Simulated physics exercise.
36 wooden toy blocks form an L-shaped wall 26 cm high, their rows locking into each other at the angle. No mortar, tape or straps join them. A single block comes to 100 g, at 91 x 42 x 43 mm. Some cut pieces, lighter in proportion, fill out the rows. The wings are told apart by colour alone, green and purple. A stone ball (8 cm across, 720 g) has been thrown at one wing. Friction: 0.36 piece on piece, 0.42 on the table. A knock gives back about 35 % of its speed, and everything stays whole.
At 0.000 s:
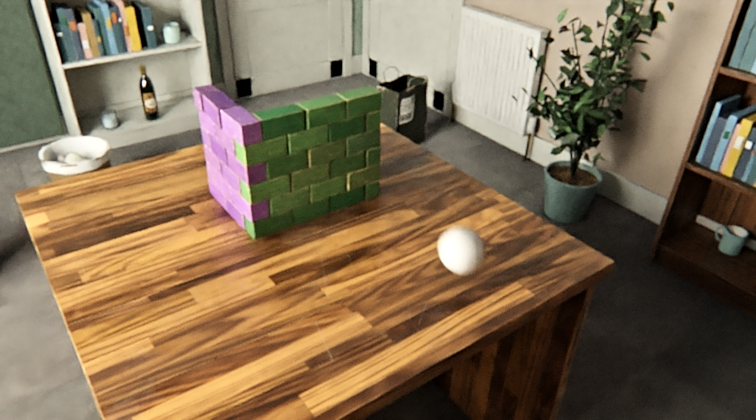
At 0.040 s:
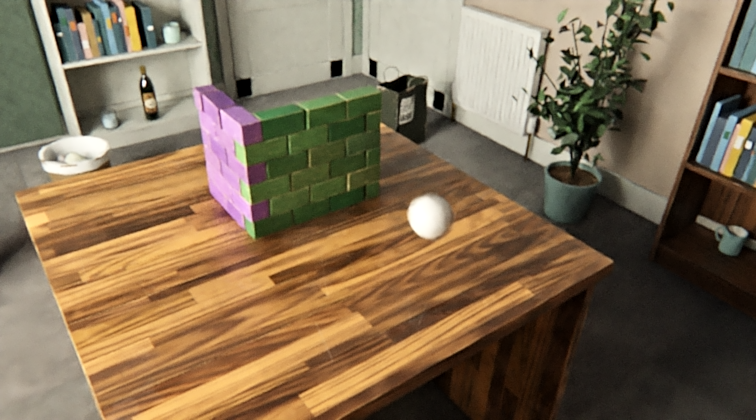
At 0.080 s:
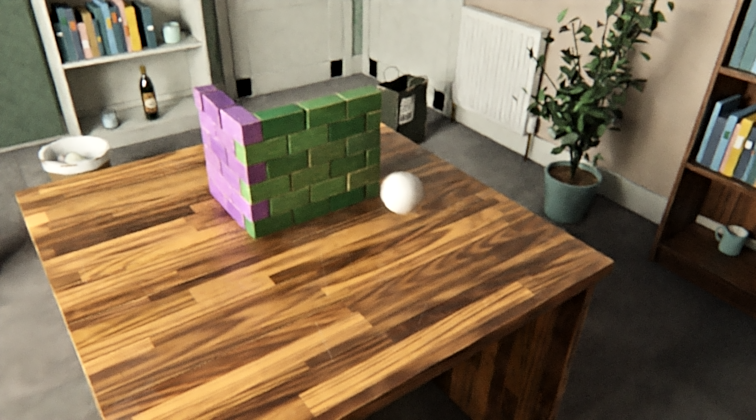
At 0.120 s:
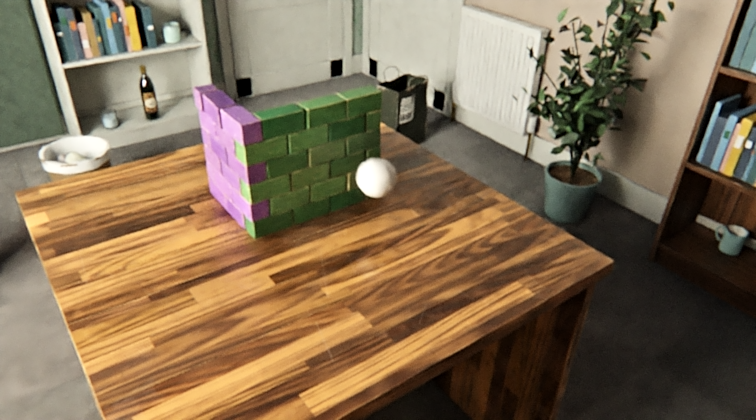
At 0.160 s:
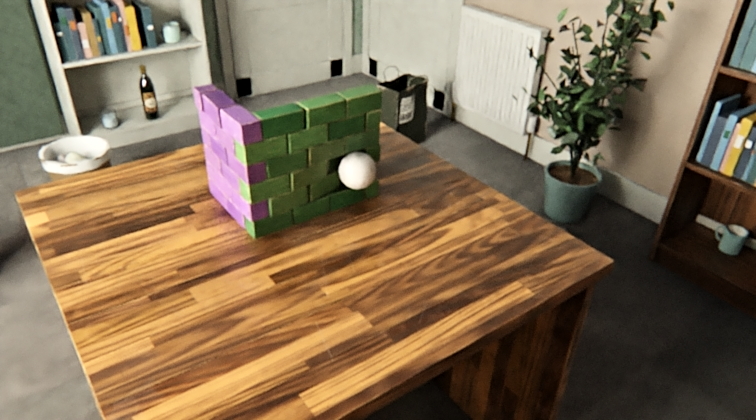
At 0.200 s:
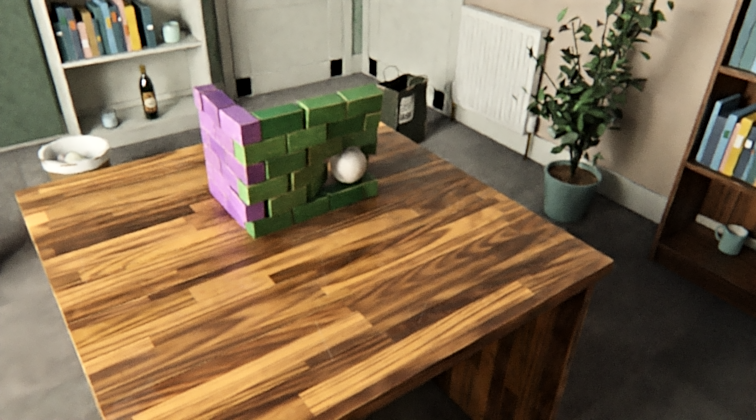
On a wooden table in a furnished room, a pale ball moves up and leftward toward an L-shaped wall of green and purple blocks, then strikes the green side near its right end and pushes several blocks out of line.
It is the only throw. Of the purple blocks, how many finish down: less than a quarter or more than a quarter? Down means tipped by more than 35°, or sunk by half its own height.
The part is under a quarter.
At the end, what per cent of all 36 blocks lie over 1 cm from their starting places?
Shifted: 30 per cent.
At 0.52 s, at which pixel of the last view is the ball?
Near (304, 141).
Around 0.32 s, ball still moving; none of the 15 purple blocks down (6 of 36 in all colours); top purple block unmoved.
Around 0.52 s, ball still moving; none of the 15 purple blocks down (8 of 36 in all colours); top purple block unmoved.
Finally (1.4 s), ball rolling away; none of the 15 purple blocks down (8 of 36 in all colours); top purple block unmoved; top green block unmoved. That is 0 per cent. Seen by the last camera, middles, top purple block near (240, 125), top green block near (277, 121).
